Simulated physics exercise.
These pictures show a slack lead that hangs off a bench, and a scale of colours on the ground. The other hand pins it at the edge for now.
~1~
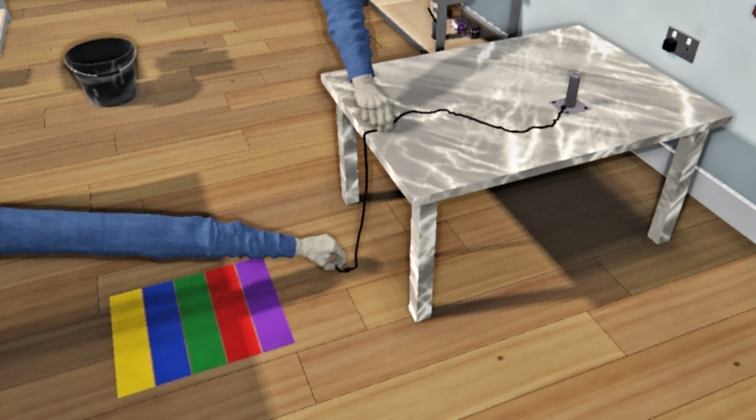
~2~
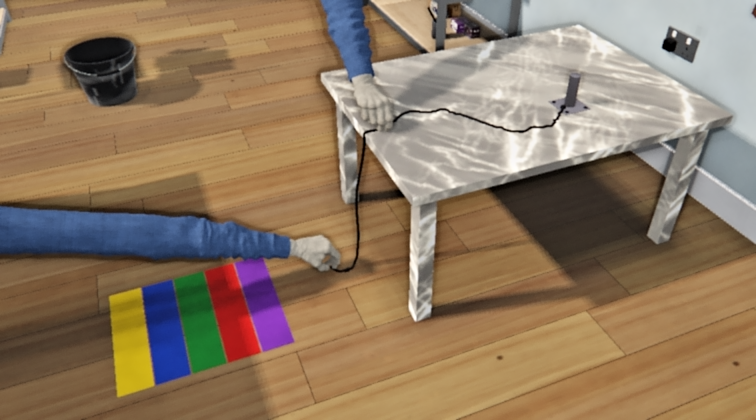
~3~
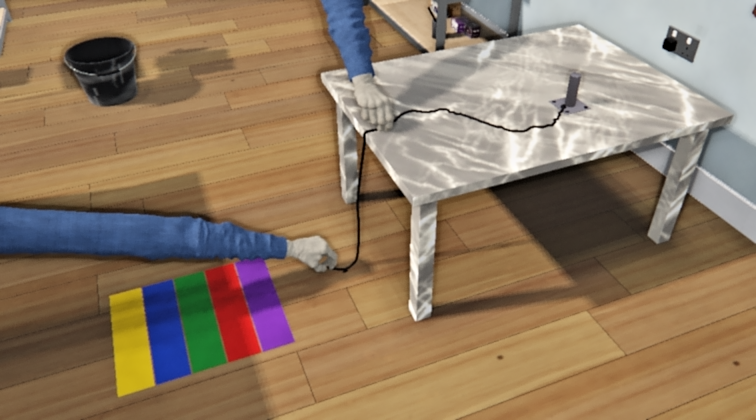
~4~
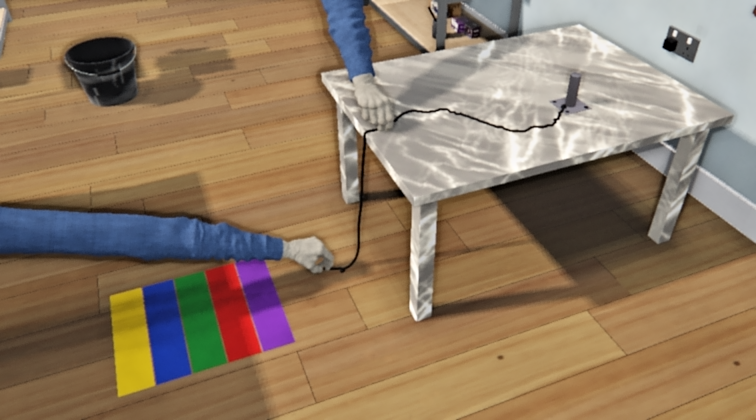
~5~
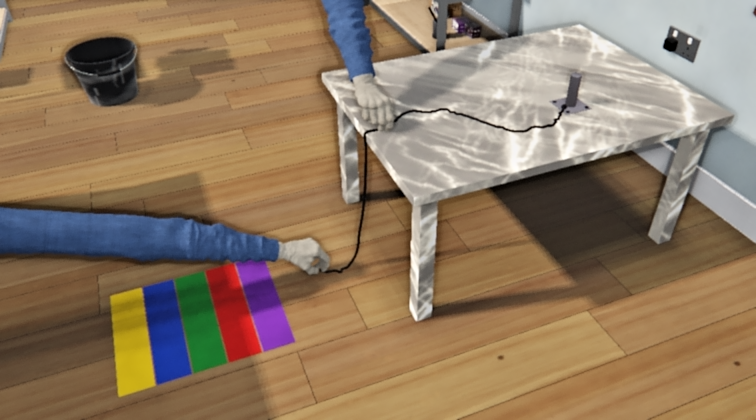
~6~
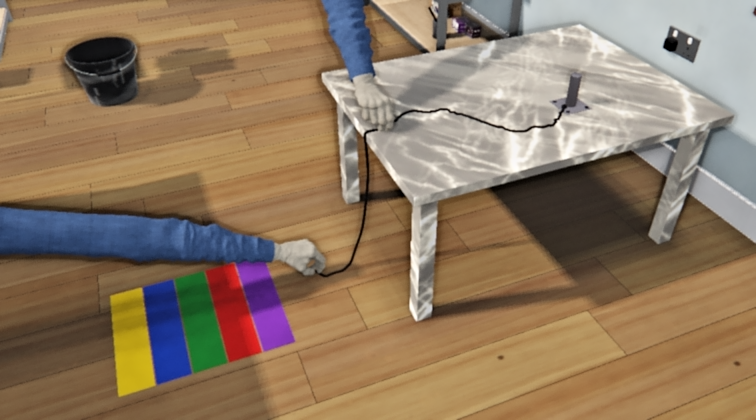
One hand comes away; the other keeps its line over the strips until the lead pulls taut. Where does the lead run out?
The end stops over the blue strip.
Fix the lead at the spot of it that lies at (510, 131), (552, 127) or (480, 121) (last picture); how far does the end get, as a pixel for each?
Try by try, around (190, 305), (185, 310) and (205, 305).
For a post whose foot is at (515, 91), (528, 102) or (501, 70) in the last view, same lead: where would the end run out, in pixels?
Try by try, around (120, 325), (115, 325) and (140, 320).
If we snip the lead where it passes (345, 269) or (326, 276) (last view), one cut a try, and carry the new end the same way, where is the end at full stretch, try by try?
Try by try, around (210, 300) and (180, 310).
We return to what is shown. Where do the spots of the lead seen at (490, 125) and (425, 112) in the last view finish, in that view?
About (458, 122), and the other about (382, 134).
Soon after, end near (226, 296); over red.
After that, end near (184, 308); over green.
At the stop, end near (160, 315); over blue. It gets as far as the blue strip.
